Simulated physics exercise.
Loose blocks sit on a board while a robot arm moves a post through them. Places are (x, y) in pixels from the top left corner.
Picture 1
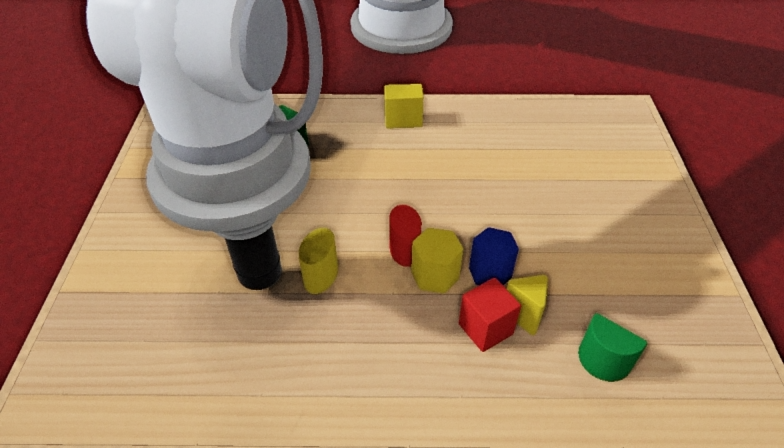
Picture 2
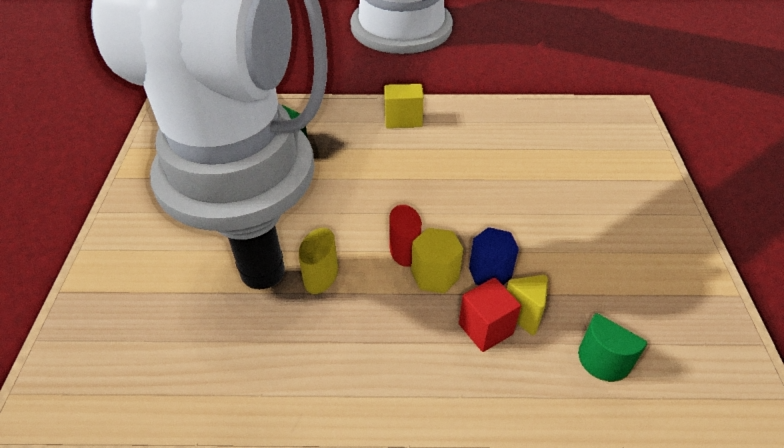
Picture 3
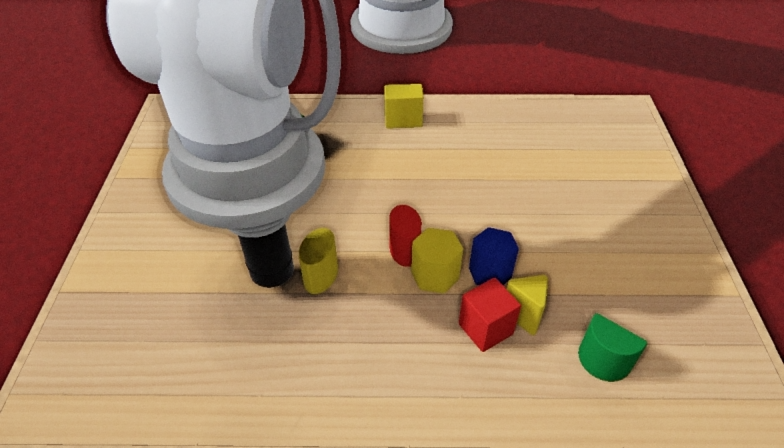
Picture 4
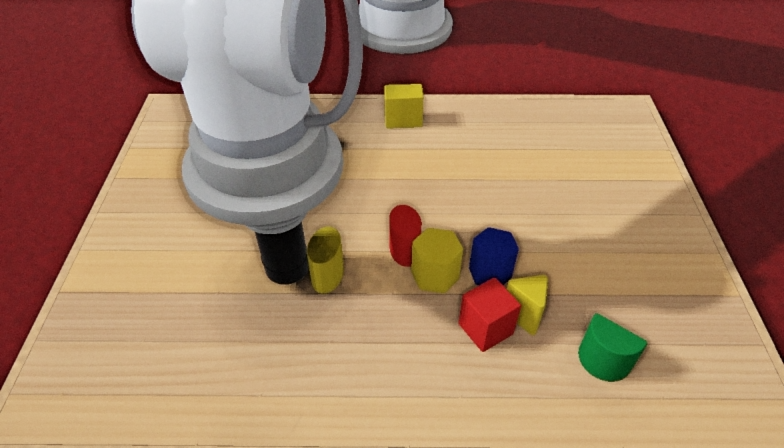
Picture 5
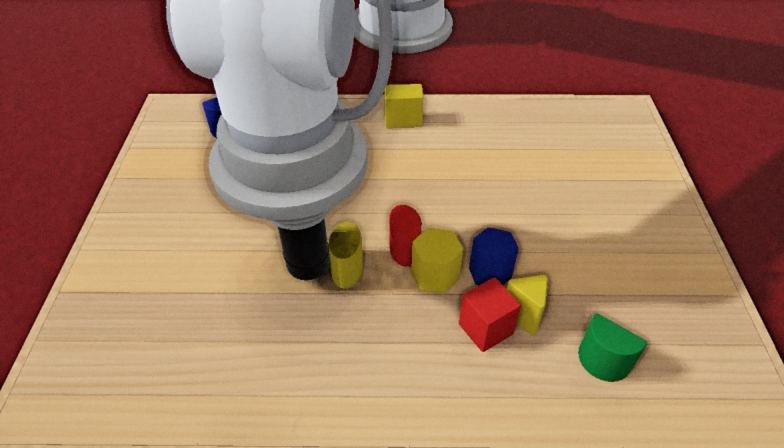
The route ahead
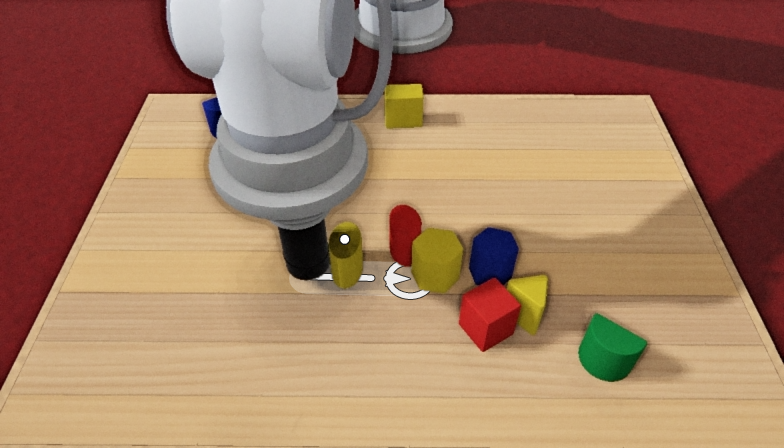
White robot arm sliding a black post rightward across a wooden board, nudging a yellow oval block toward other coloured blocks.
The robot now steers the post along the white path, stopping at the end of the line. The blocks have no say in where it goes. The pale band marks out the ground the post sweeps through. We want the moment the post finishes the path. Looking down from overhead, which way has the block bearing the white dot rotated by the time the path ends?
Looking down: Anticlockwise.
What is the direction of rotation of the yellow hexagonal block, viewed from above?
Bird's-eye view: Clockwise.
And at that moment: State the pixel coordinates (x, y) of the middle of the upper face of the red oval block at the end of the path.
By then it is at (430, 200).
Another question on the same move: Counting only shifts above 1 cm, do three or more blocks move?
Yes, I think so.
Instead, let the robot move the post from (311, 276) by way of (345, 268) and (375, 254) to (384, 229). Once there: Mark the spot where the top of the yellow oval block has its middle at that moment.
Expect it around (418, 209).
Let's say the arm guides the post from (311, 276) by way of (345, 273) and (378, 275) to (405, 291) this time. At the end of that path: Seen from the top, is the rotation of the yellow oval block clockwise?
I'd say no.
Path on the board, from (311, 276) directly to (410, 279); the dot is on the yellow oval block.
The first path, step by step. Halfway along, post at (361, 266); yellow oval block at (392, 231), turned 50° anticlockwise; red oval block at (415, 214).
At the end, post at (410, 267); yellow oval block at (412, 219), turned 70° anticlockwise; red oval block at (430, 200), turned 20° anticlockwise; yellow hexagonal block at (457, 240), turned 35° clockwise; blue hexagonal block at (503, 243).
